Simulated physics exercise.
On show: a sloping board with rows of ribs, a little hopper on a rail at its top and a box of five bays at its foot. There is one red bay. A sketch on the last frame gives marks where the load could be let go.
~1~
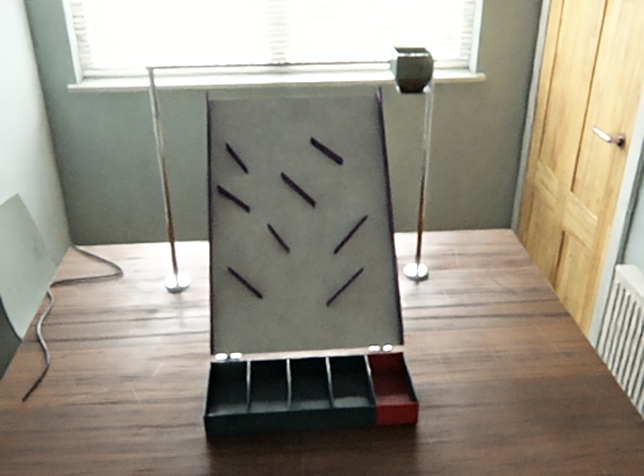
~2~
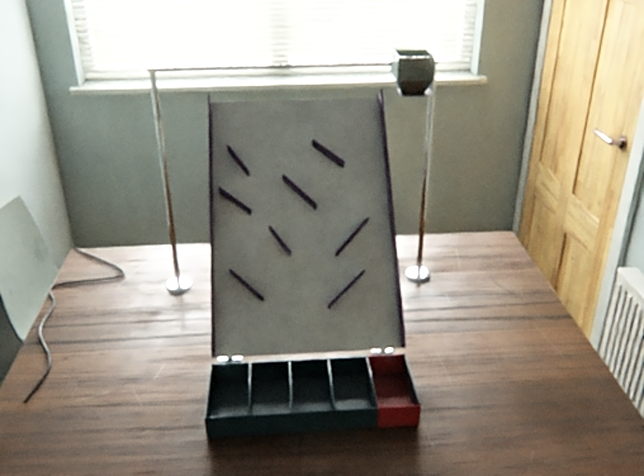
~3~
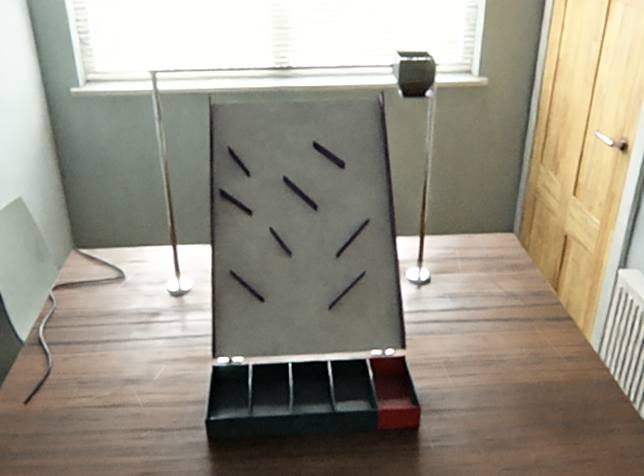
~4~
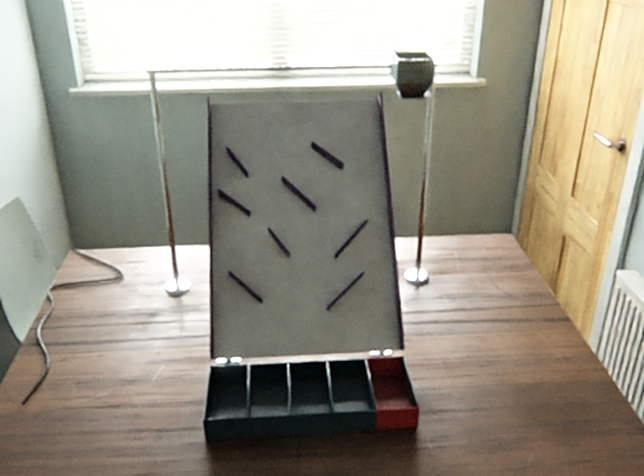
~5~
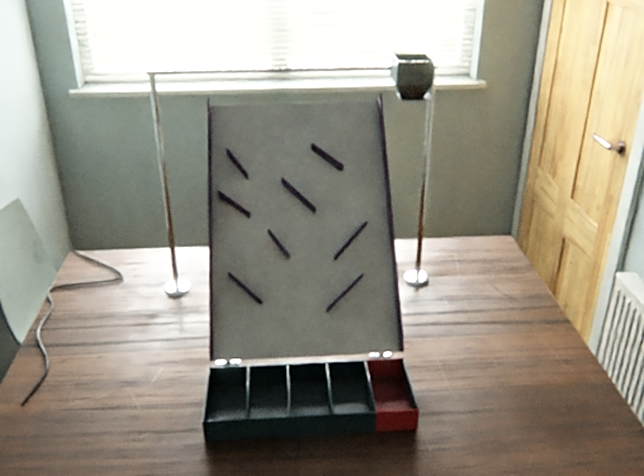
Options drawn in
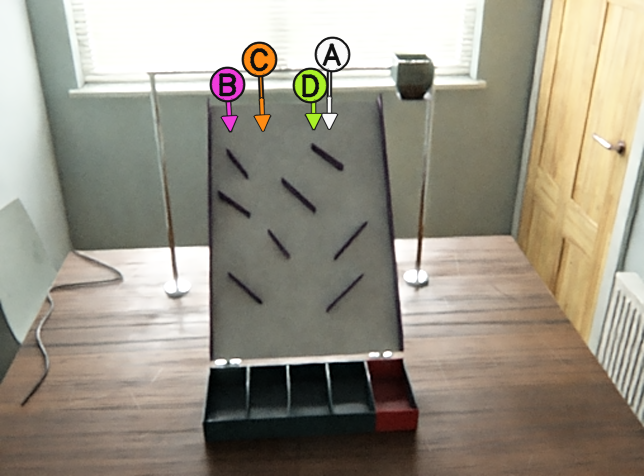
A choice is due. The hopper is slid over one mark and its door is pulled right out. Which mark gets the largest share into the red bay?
The best mark is A.
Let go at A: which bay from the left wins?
The fifth.
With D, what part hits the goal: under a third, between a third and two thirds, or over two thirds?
Mark D gives between a third and two thirds.
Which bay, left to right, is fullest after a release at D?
The fifth.
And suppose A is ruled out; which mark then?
Here it is mark D.
On the marked copy, mark A meets the board at (329, 123); mark B meets the board at (230, 125); mark C meets the board at (262, 125); mark D meets the board at (313, 123).
For mark A, the larger part in the red bay, about a tenth in other bays, just a few outside the box.
For mark B, not one piece in the red bay, every piece in other bays.
For mark C, not one piece in the red bay, every piece in other bays.
For mark D, roughly half in the red bay, roughly a third in other bays.
